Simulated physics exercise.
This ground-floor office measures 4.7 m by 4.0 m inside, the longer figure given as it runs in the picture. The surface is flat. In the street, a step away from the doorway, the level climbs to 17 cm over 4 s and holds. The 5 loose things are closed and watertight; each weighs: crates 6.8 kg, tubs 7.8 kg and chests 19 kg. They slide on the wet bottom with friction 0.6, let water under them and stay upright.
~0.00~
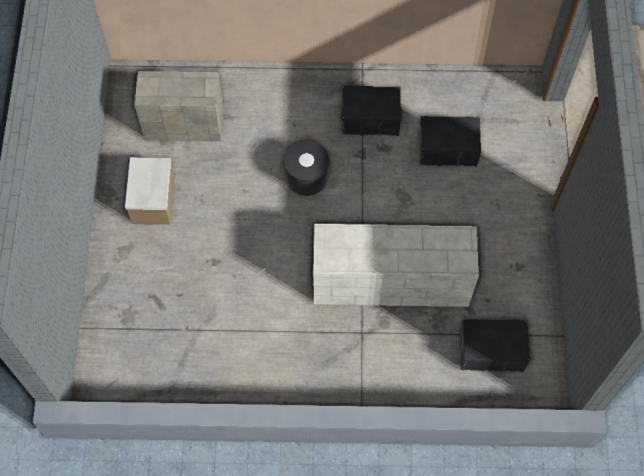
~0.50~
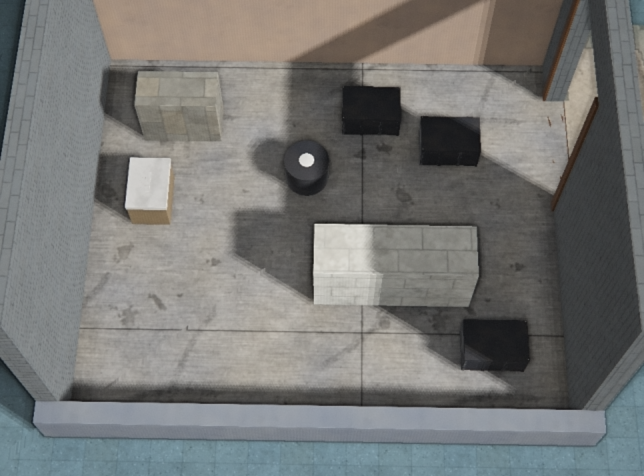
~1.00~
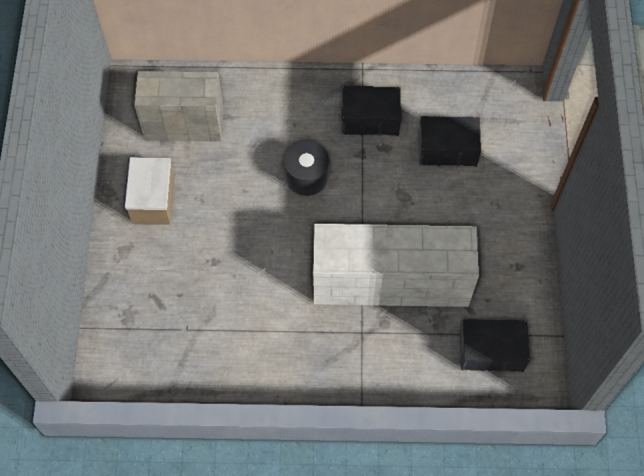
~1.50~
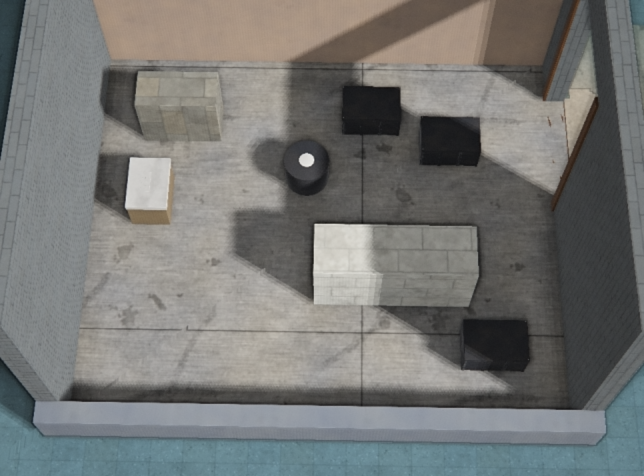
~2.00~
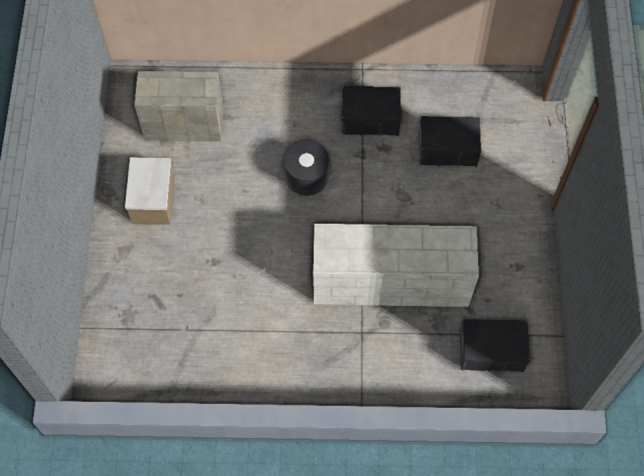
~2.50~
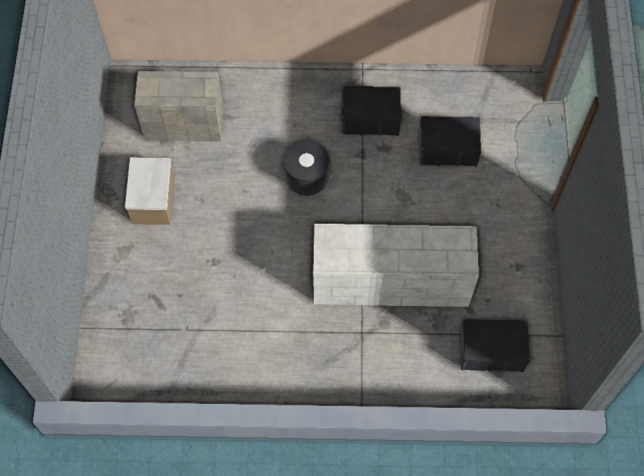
A ground-floor office with a grey concrete floor, partly in shadow, is seen from high above by a still camera. A pale block and a white-topped box sit at left, a dark round tub near the middle, a long pale block right of centre, and three black boxes towards the right. Outside, the paving turns teal under water, then a thin, clear sheet creeps through the right-hand doorway while the furnishings stay still.
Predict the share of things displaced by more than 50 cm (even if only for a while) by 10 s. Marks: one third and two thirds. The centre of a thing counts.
That comes to one to two thirds.
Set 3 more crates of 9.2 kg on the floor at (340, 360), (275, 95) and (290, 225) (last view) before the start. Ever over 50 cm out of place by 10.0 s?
In turn: Short of it, under, over.
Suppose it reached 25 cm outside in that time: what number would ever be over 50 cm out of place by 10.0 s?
In that case 4 of them.
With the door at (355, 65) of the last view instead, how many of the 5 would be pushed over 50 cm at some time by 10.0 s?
Then 3.
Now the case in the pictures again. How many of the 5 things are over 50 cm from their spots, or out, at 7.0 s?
2 of them.
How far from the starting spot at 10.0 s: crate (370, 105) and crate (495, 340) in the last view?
In turn: 140 cm, 0 cm.
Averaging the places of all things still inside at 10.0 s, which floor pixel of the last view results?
Around (241, 255).
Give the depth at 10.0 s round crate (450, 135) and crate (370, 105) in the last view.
About 7 and 9 cm.
After 3.5 s 0 of 5 are over 50 cm from their spots; 0 afloat.
After 4.5 s 0 of 5 are over 50 cm from their spots; 0 afloat.
After 7.0 s 2 of 5 are over 50 cm from their spots; 2 afloat.
After 10.0 s 3 of 5 are over 50 cm from their spots, and 3 have been at some point; 3 afloat.
